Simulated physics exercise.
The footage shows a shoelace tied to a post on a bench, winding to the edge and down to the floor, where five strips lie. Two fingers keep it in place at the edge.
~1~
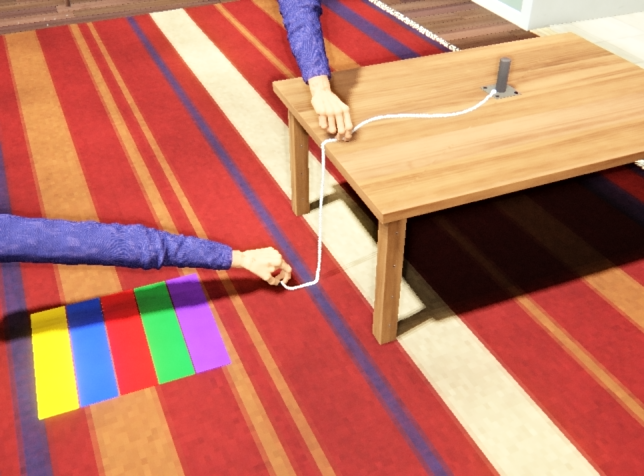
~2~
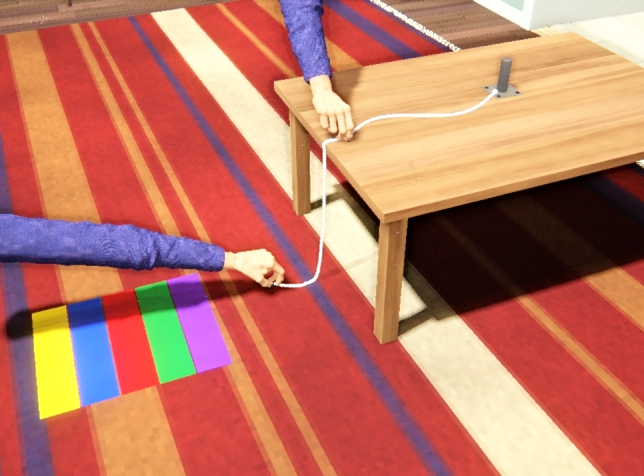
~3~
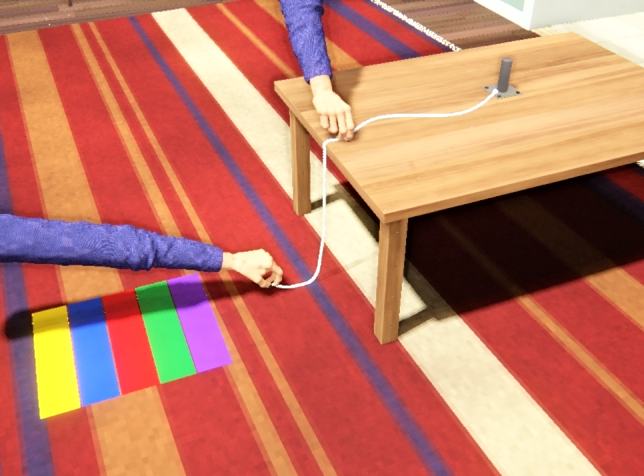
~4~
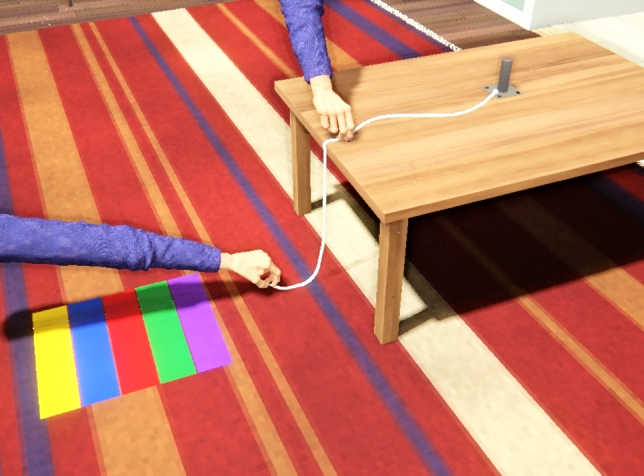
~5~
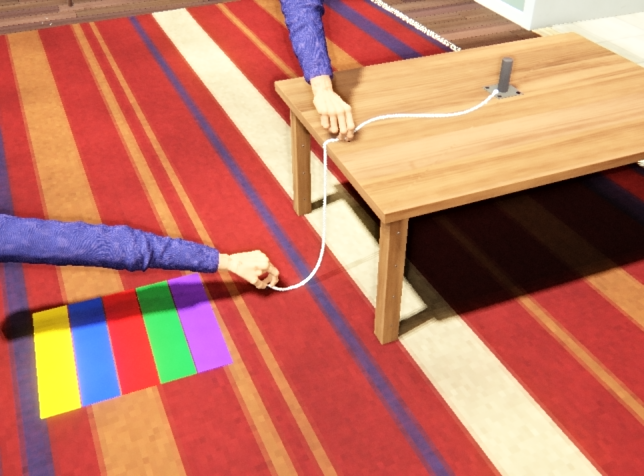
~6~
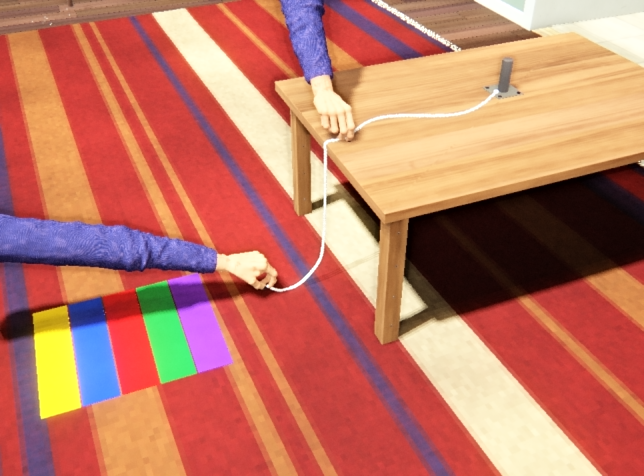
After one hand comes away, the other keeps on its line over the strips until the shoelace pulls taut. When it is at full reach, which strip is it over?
It is over the green strip.
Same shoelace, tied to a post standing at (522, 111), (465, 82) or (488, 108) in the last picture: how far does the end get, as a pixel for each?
Going by the last picture, roughly (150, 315), (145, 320) and (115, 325).
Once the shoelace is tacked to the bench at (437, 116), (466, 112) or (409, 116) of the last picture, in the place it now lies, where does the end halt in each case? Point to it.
They end up at (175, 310), (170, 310) and (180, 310).
Early on, end near (224, 297); short of the strips.
Midway, end near (186, 307); over purple.
At the end of the slack, end near (164, 313); over green. It gets as far as the green strip.
